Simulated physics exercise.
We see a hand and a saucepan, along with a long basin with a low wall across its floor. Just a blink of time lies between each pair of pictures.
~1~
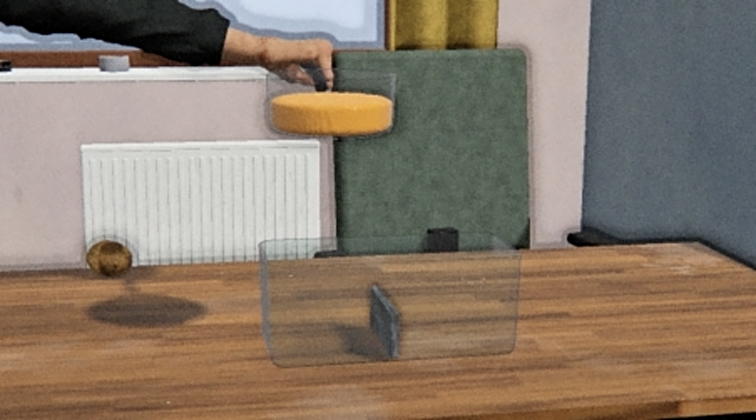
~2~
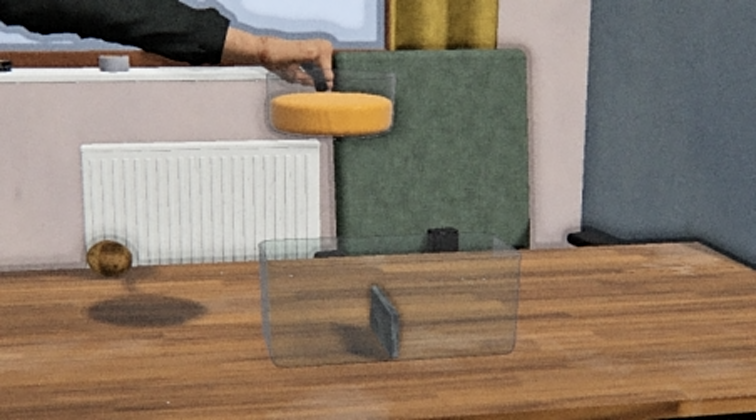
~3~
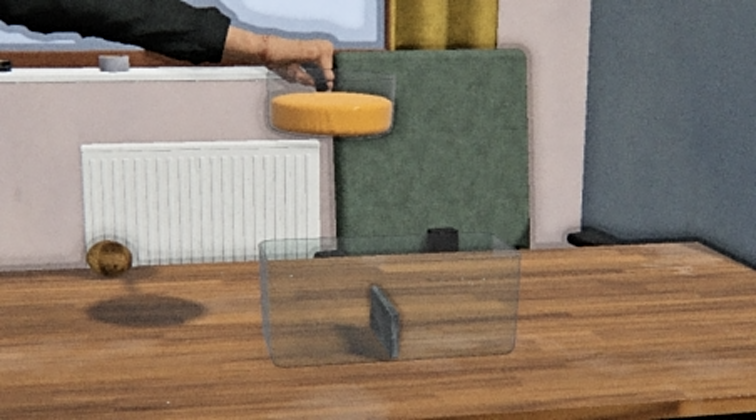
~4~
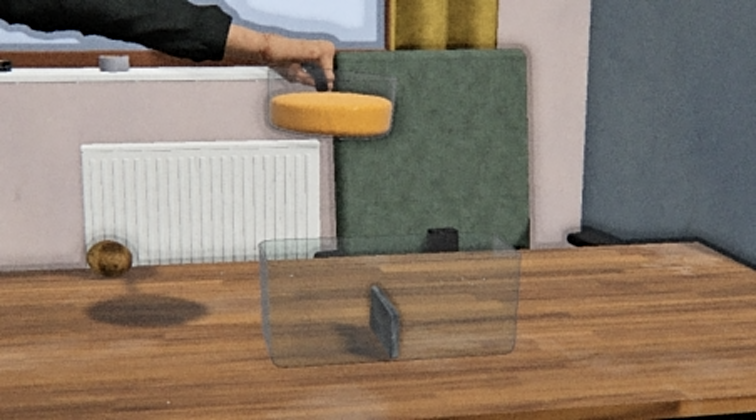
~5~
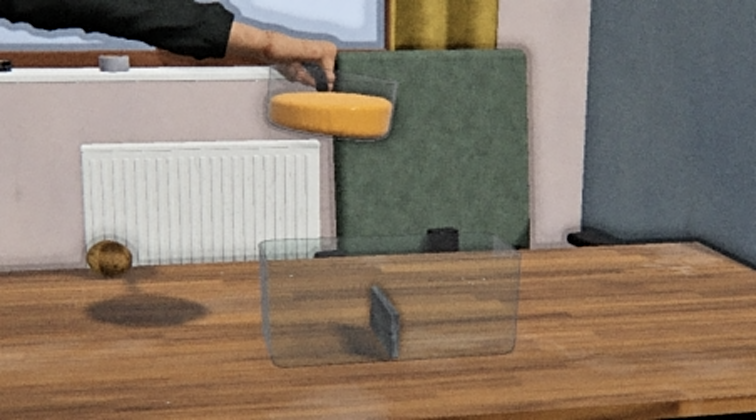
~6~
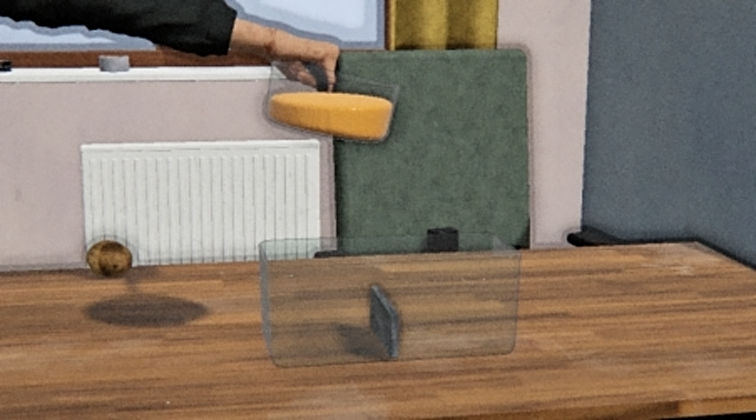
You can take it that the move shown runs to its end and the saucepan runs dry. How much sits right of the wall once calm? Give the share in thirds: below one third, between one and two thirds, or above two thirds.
The upper band.
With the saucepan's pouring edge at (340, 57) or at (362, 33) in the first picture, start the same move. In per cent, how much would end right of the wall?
The first start gives some 50 %, the second some 75 %.
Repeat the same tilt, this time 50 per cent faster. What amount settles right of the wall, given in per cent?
Something like 90 percent.
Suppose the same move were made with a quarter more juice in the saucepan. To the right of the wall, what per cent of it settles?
95 in a hundred.
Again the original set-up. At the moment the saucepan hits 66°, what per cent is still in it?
It still holds around 60 per cent there.
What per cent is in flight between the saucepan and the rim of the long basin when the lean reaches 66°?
Around 35 %.
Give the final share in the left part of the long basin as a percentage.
Close to 5 per cent.
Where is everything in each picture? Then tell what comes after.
In the first picture, it leans 0°; its right rim is at (393, 75); the juice meets the walls at (270, 101) and (390, 99); the long basin's rim runs from (264, 255) to (507, 245); the wall's top is at (384, 301).
In the second picture, it leans 0°; its right rim is at (393, 76); the juice meets the walls at (270, 101) and (389, 99).
In the third picture, it leans 2°; its right rim is at (394, 77); the juice meets the walls at (270, 101) and (390, 100).
In the fourth picture, it leans 4°; its right rim is at (395, 80); the juice meets the walls at (270, 100) and (390, 100).
In the fifth picture, it leans 7°; its right rim is at (395, 83); the juice meets the walls at (269, 99) and (390, 100).
In the sixth picture, it leans 11°; its right rim is at (396, 88); the juice meets the walls at (269, 99) and (389, 101).
A moment on, the saucepan is tipped part way and 60 per cent is still to pour, 0 is left of the wall and 4 right of it.
Next, the saucepan is tipped right over and 10 per cent is still to pour, 1 is left of the wall and 72 right of it.
Then the saucepan is tipped right over and 0 per cent is still to pour, 4 is left of the wall and 94 right of it.
Later the saucepan is tipped right over and 0 per cent is still to pour, 4 is left of the wall and 95 right of it.
In the end 4 per cent lies left of the wall, 95 right of it and 1 outside.
